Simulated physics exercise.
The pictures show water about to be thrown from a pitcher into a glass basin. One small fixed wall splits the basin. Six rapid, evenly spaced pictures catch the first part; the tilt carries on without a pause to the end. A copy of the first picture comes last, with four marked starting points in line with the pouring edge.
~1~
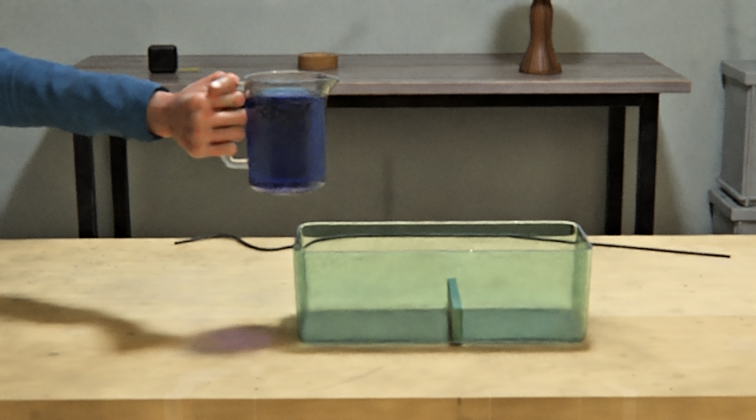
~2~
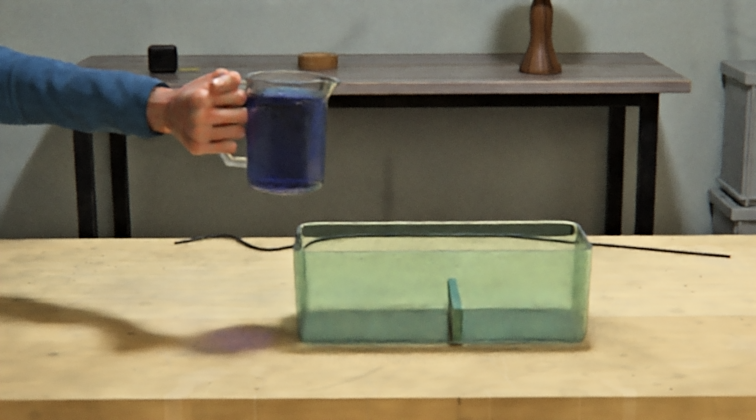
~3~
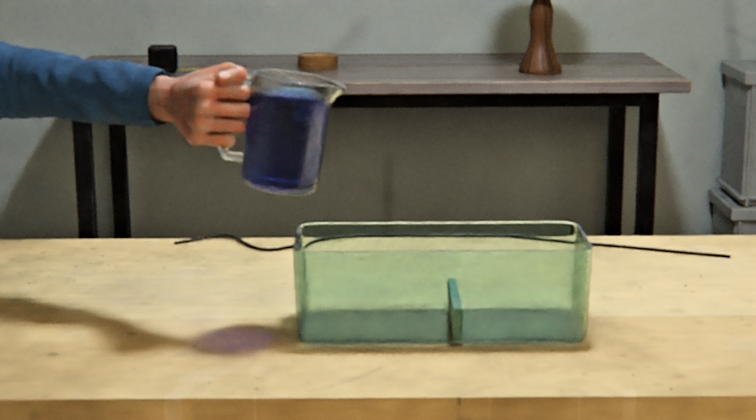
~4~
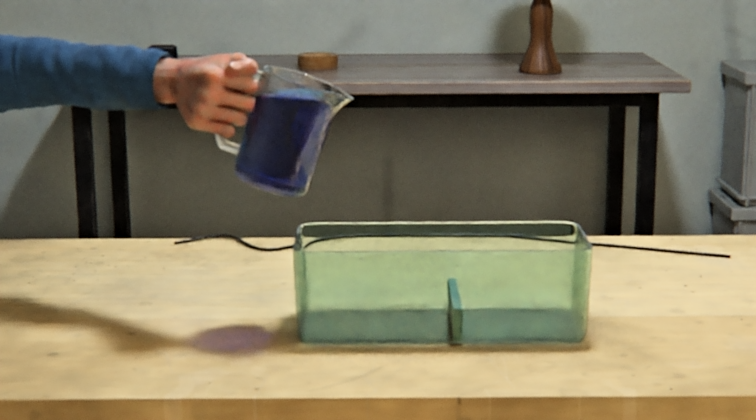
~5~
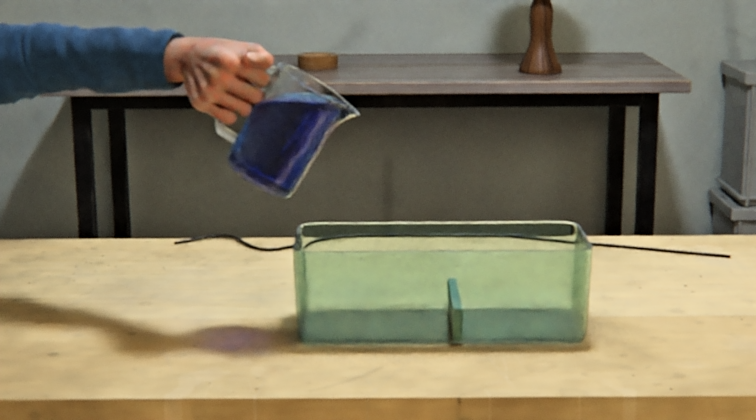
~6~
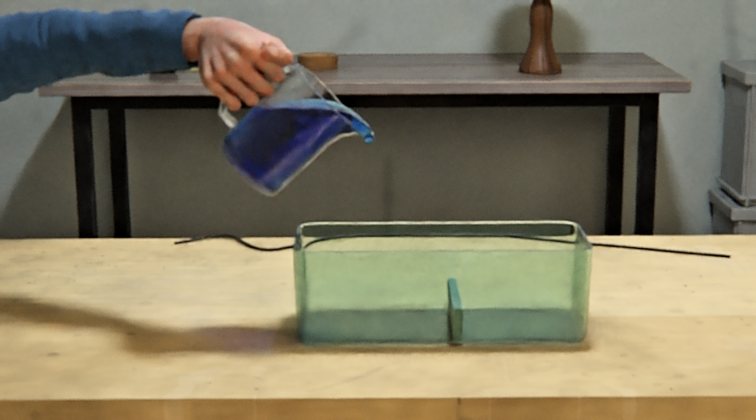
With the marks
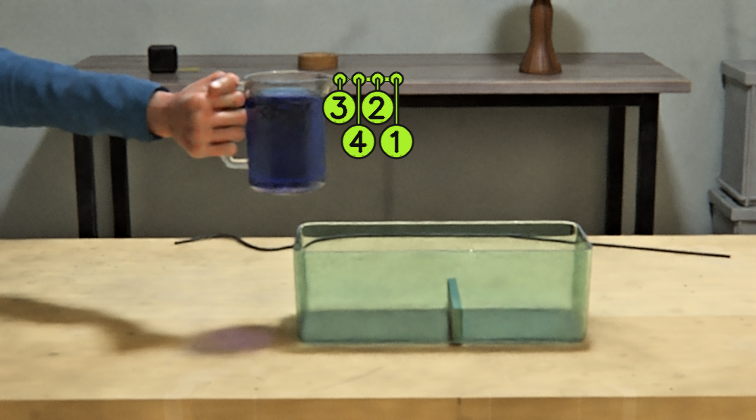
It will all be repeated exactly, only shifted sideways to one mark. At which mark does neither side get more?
Dot 1.
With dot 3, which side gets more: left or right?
The left side.
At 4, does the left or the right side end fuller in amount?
The left side.
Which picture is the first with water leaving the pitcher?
Picture 6.
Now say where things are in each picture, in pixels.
In the first frame, upright, lip at (338, 79); basin from (298, 342) to (586, 341); top of the wall at (455, 292); nothing has left yet.
In the second frame, tipped about 2°, lip at (340, 81); nothing has left yet.
In the third frame, tipped about 9°, lip at (345, 87); nothing has left yet.
In the fourth frame, tipped about 19°, lip at (352, 98); nothing has left yet.
In the fifth frame, tipped about 32°, lip at (358, 114); nothing has left yet.
In the sixth frame, tipped about 47°, lip at (360, 133); water is over the lip, down to (368, 139).
In lime, 1 at (396, 79); 2 at (377, 79); 3 at (340, 79); 4 at (358, 79).
If 1 is chosen, about 53 % ends left of the wall and 46 % right of it.
If 2 is chosen, about 79 % ends left of the wall and 14 % right of it; 7 % is lost outside.
If 3 is chosen, about 91 % ends left of the wall and 7 % right of it.
If 4 is chosen, about 91 % ends left of the wall and 5 % right of it; 4 % is lost outside.
